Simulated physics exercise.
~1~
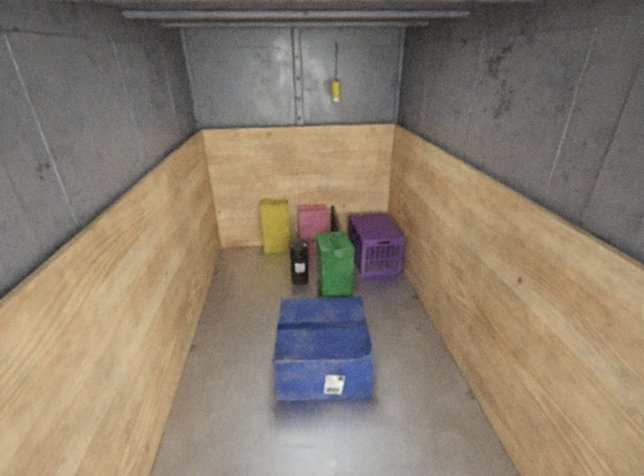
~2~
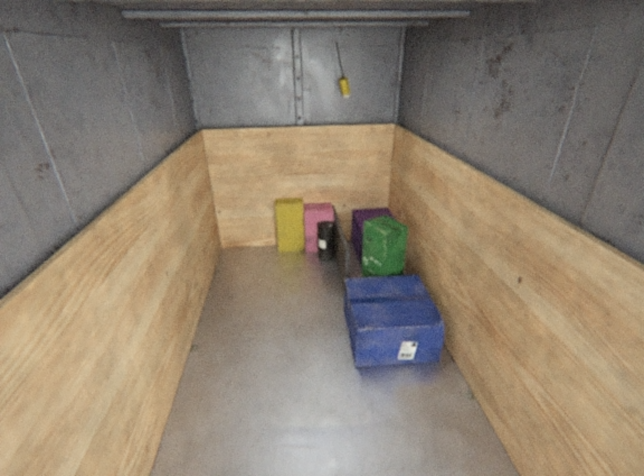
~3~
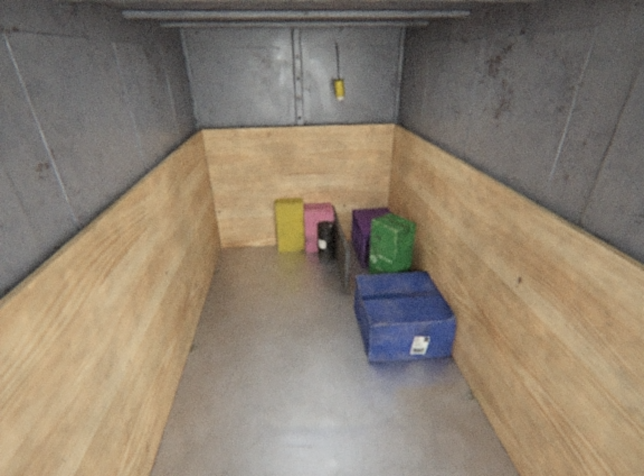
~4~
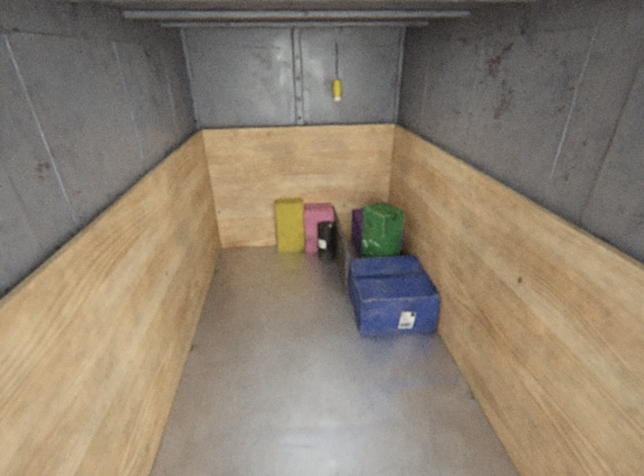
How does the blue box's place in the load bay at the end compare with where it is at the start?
At the start the blue box sits near the middle of the floor, closer to the viewer. At the end it is further forwards and over to the right, near the right wall.
